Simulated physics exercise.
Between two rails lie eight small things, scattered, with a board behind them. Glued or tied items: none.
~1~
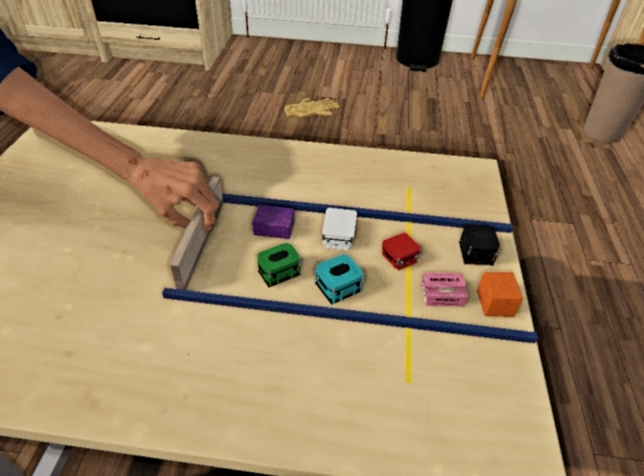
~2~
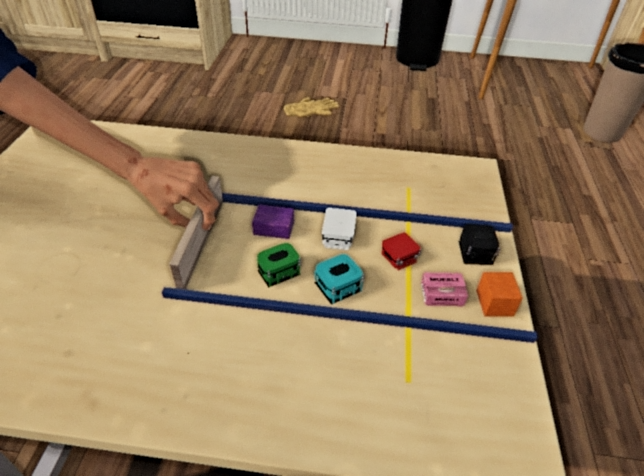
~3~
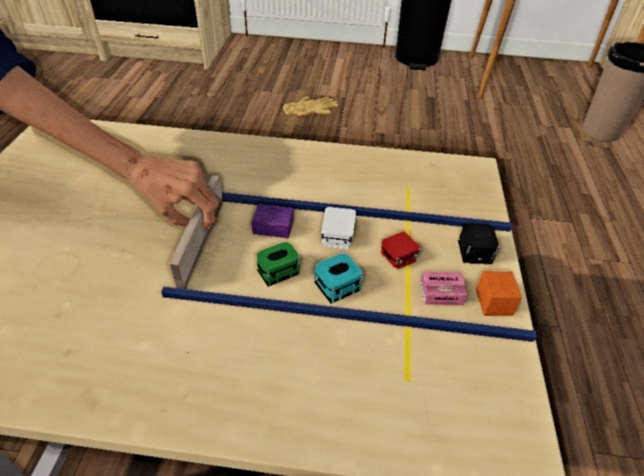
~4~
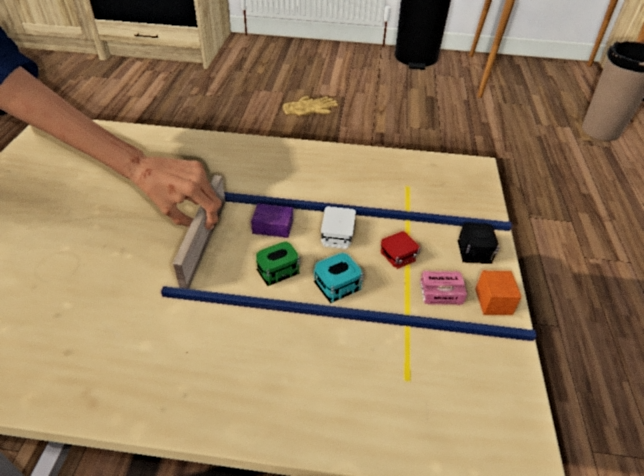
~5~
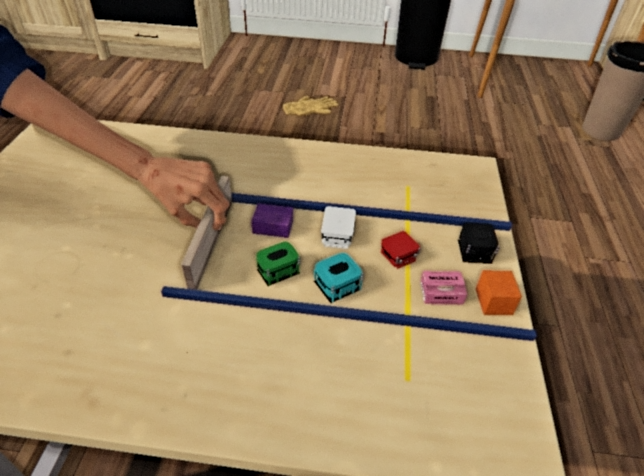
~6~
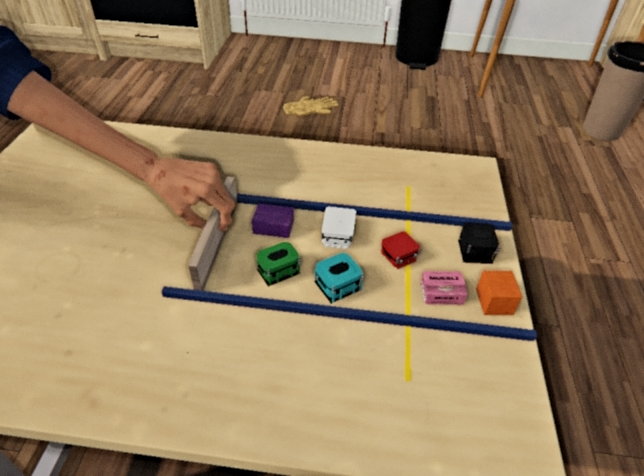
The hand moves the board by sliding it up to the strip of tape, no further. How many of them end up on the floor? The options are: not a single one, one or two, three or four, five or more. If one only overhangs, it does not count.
Answer: Not a single one.
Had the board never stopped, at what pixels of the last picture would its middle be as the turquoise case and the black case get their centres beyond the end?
The turquoise case puts it at (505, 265), the black case at (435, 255).
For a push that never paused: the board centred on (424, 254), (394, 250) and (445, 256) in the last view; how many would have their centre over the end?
Counts by place: 0 / 0 / 2.
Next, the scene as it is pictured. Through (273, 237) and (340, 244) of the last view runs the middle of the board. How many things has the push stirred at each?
So far 2, and 5 at the second.
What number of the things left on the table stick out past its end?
The total here is 0.
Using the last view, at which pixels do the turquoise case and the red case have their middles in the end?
The turquoise case at (433, 297), the red case at (451, 262).
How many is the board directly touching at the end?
All in all, 3.
Soon after, none off yet; orange block at rest near (498, 293); black case at rest near (478, 243); pink box at rest near (444, 288).
At rest, the number that fall off is zero.
